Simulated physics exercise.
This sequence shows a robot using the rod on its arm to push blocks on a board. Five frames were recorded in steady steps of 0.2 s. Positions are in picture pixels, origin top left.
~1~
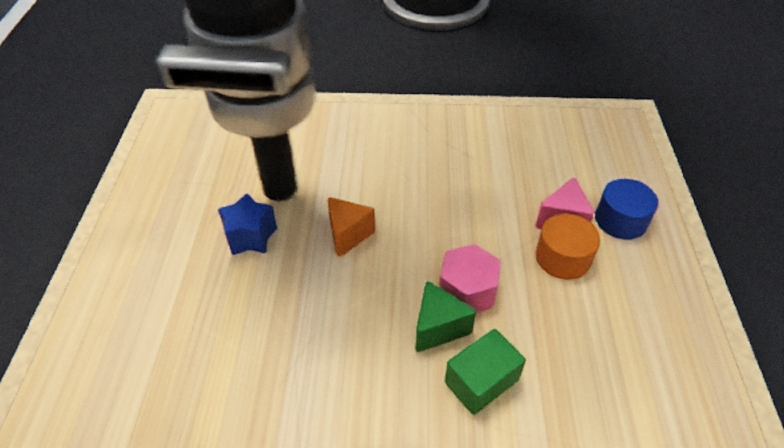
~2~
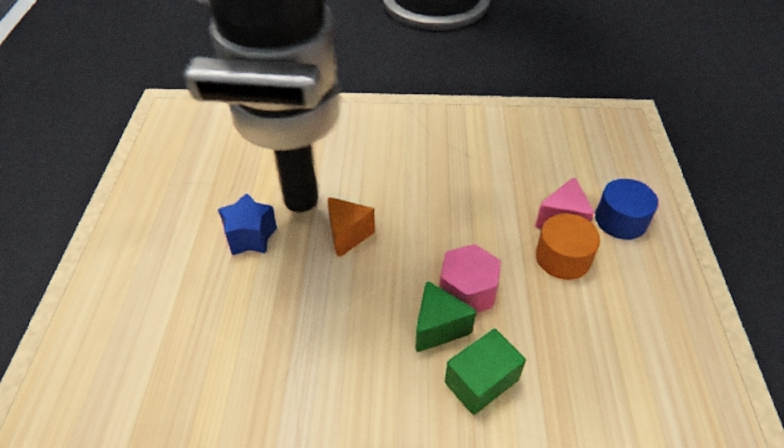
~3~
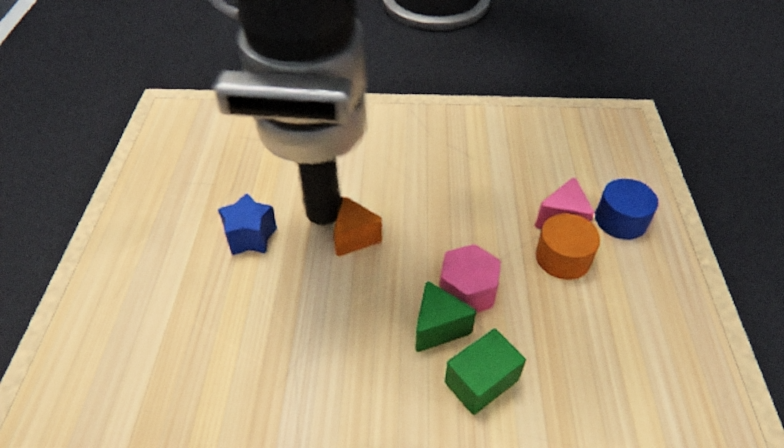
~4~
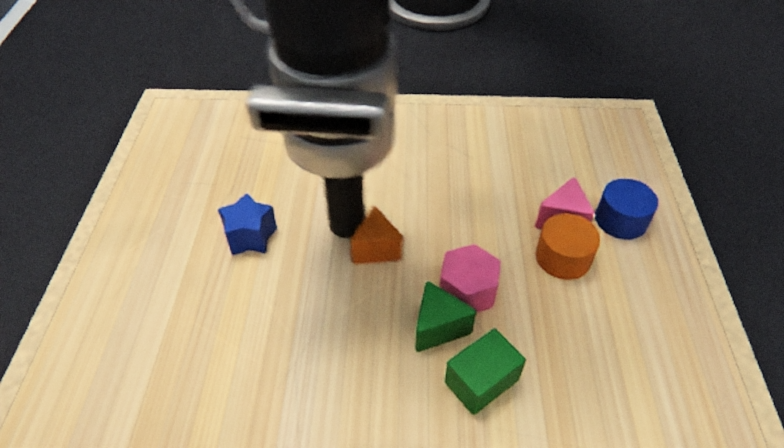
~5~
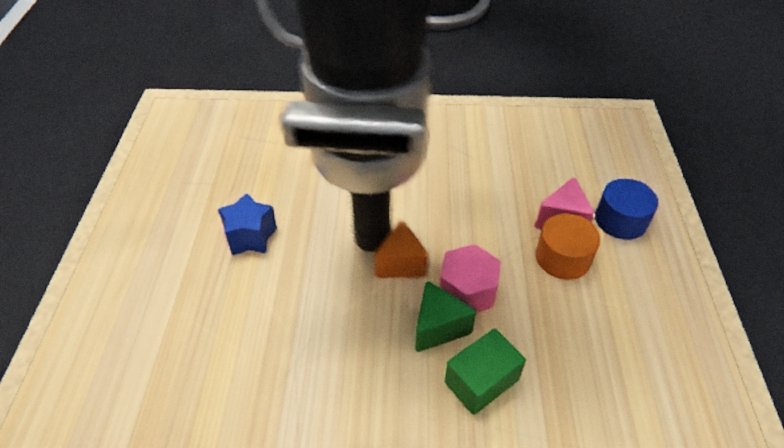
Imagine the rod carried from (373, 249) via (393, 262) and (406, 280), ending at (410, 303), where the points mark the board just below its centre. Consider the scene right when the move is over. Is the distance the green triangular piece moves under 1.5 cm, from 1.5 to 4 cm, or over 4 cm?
Verdict: From 1.5 to 4 cm.
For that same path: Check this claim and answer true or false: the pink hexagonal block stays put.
That is false.
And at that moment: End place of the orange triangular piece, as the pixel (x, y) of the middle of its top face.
Located at (445, 298).
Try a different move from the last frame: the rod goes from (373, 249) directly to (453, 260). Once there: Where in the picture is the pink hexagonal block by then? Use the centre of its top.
That would be at about pixel (494, 279).
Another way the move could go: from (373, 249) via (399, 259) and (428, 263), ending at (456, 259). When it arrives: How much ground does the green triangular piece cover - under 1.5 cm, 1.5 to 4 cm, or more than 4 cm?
Ends under 1.5 cm away.
What follows on the original path. Halfway along, rod (401, 260); orange triangular piece (431, 267), turned 15° clockwise; pink hexagonal block (483, 274), turned 20° anticlockwise.
At the end, rod (411, 292); orange triangular piece (445, 298); green triangular piece (443, 330), turned 35° anticlockwise; pink hexagonal block (485, 275), turned 25° anticlockwise; green rectangular block unmoved.
